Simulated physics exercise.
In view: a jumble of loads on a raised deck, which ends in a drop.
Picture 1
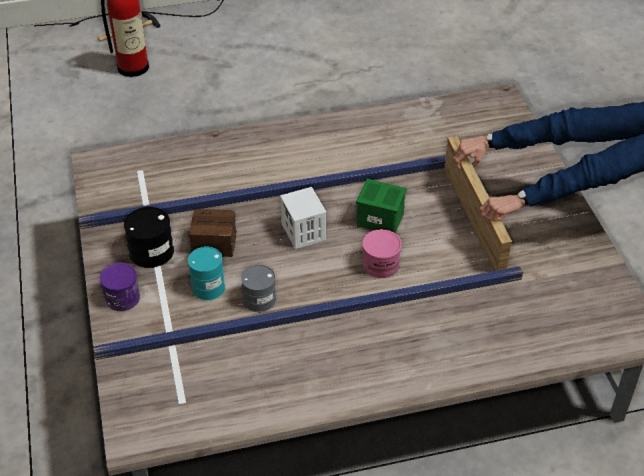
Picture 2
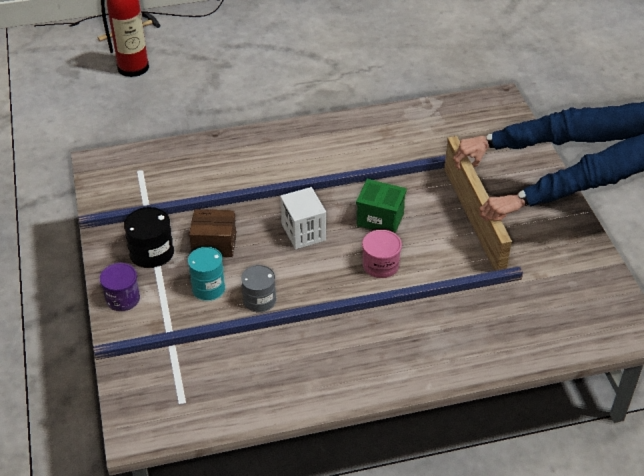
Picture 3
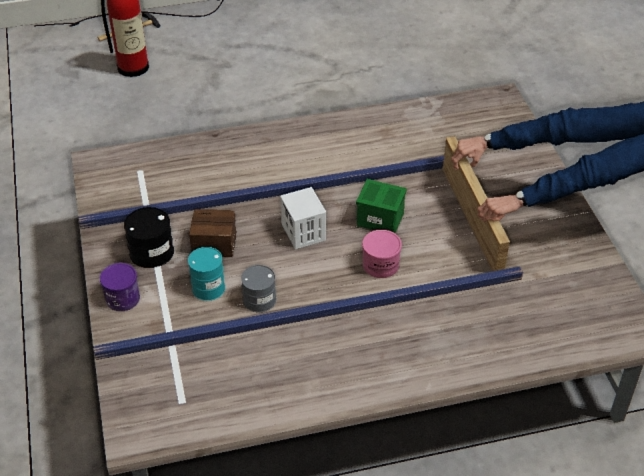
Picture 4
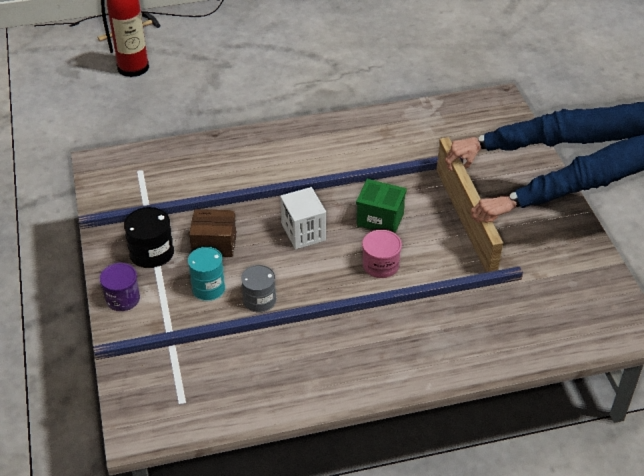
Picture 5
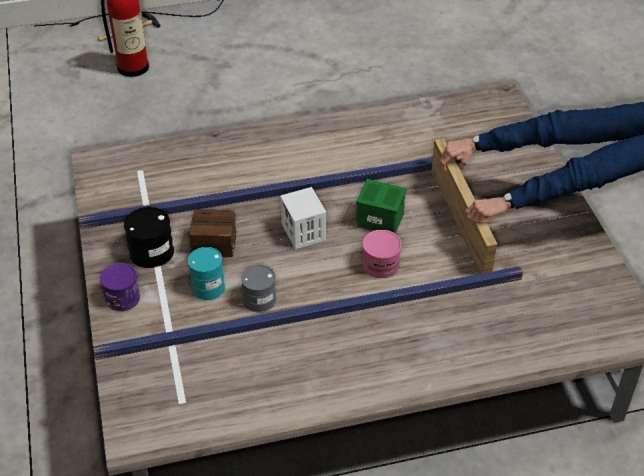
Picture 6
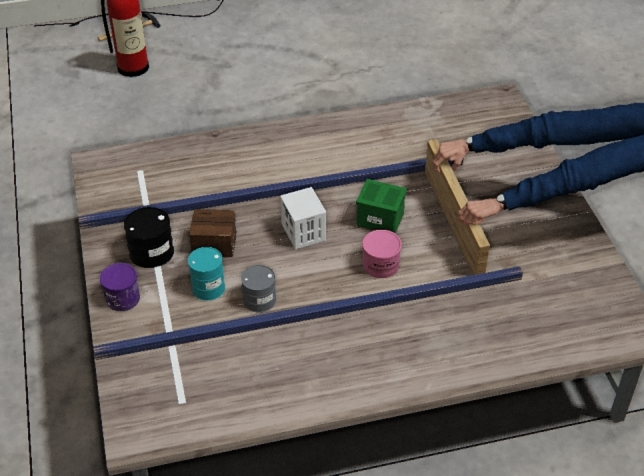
Wooden plank pushed slowly left by two hands across a tabletop between blue rails, with assorted containers and boxes sitting still.
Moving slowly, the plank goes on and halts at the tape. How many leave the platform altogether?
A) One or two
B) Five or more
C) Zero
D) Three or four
D.
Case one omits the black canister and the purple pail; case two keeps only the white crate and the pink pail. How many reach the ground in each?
The counts: 1 and 1.
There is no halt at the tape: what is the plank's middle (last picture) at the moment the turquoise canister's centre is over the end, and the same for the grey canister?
The middle is at (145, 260) when it's the turquoise canister, and at (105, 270) when it's the grey canister.
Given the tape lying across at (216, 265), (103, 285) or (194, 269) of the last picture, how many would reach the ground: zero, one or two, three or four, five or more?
One after the other, the answers are either one or two; more than four; just one or two.
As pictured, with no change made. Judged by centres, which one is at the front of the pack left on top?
The white crate is the one.
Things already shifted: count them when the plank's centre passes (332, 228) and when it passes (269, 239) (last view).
I count 3 first and 6 after.
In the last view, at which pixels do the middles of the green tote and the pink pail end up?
The green tote ends at (135, 260) and the pink pail at (143, 291).
Soon after, none off yet; purple pail at rest near (121, 288); black canister at rest near (149, 238); turquoise canister at rest near (207, 274).
At rest, the number that fall off is three or four; fallen, brown box, black canister and purple pail.
